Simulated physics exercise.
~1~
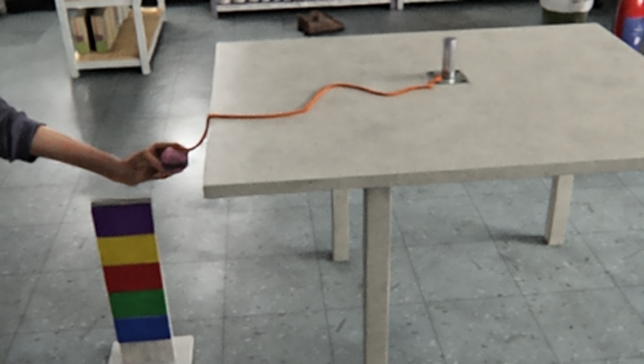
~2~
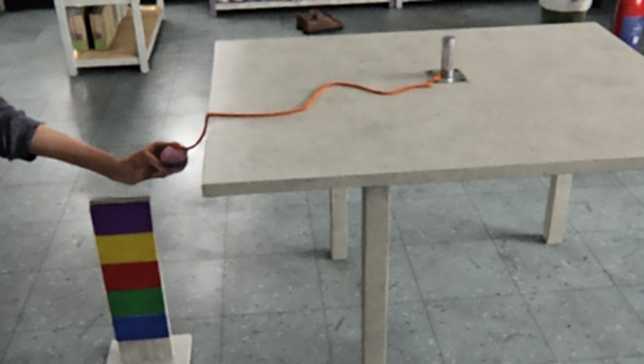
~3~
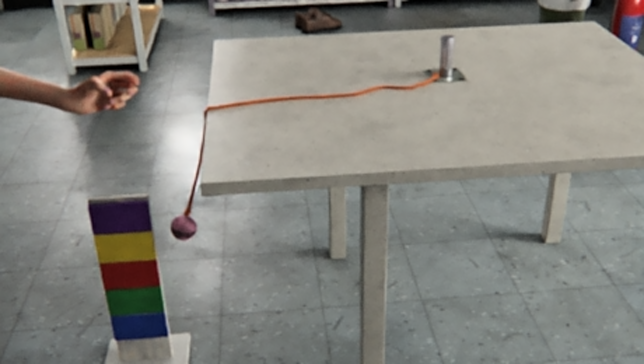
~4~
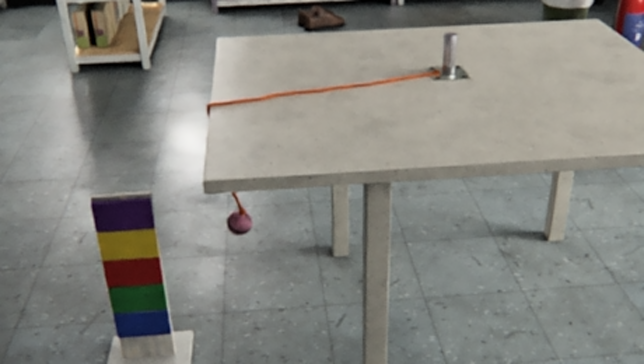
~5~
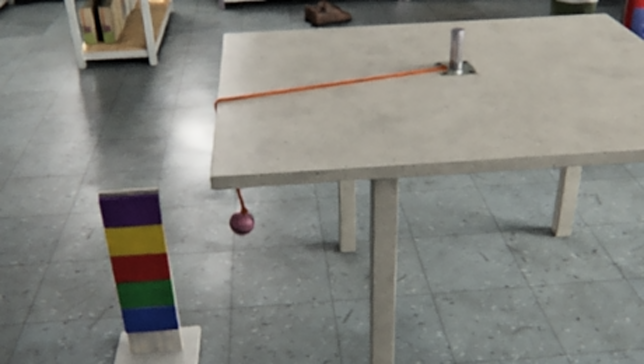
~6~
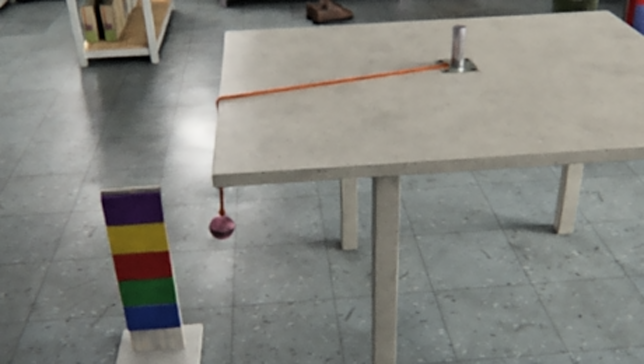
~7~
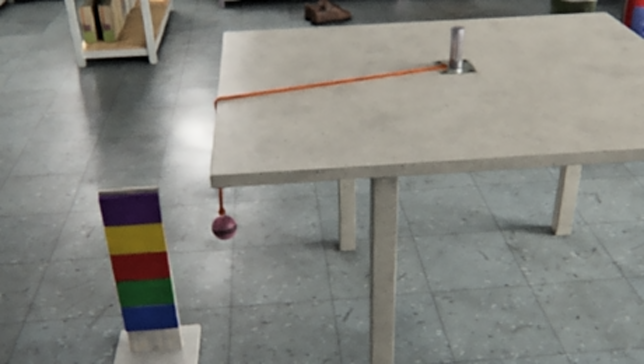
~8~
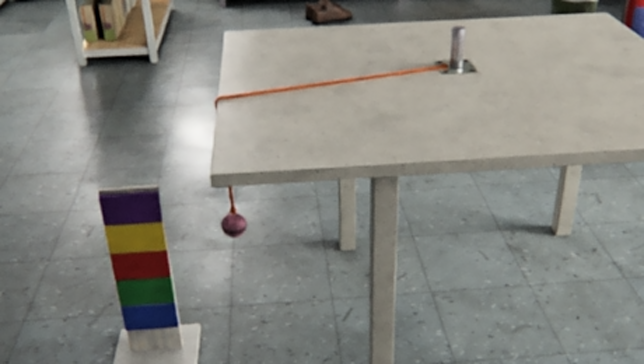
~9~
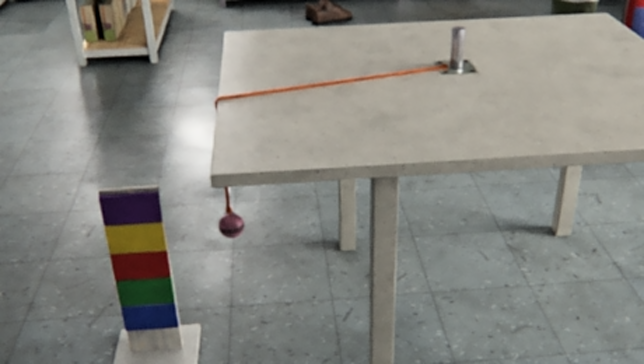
In a room with a grey tiled floor, a hand holds a pink ball at the left edge of a pale table, above and beside a board striped purple, yellow, red, green and blue. A slack orange cord runs from the ball across the tabletop to a metal post on a plate. The hand lets go and draws back, and the ball drops as the cord pulls straight over the edge. The ball swings right beneath the tabletop, then back left. It sways slightly right again and ends hanging nearly still, level with the yellow band.
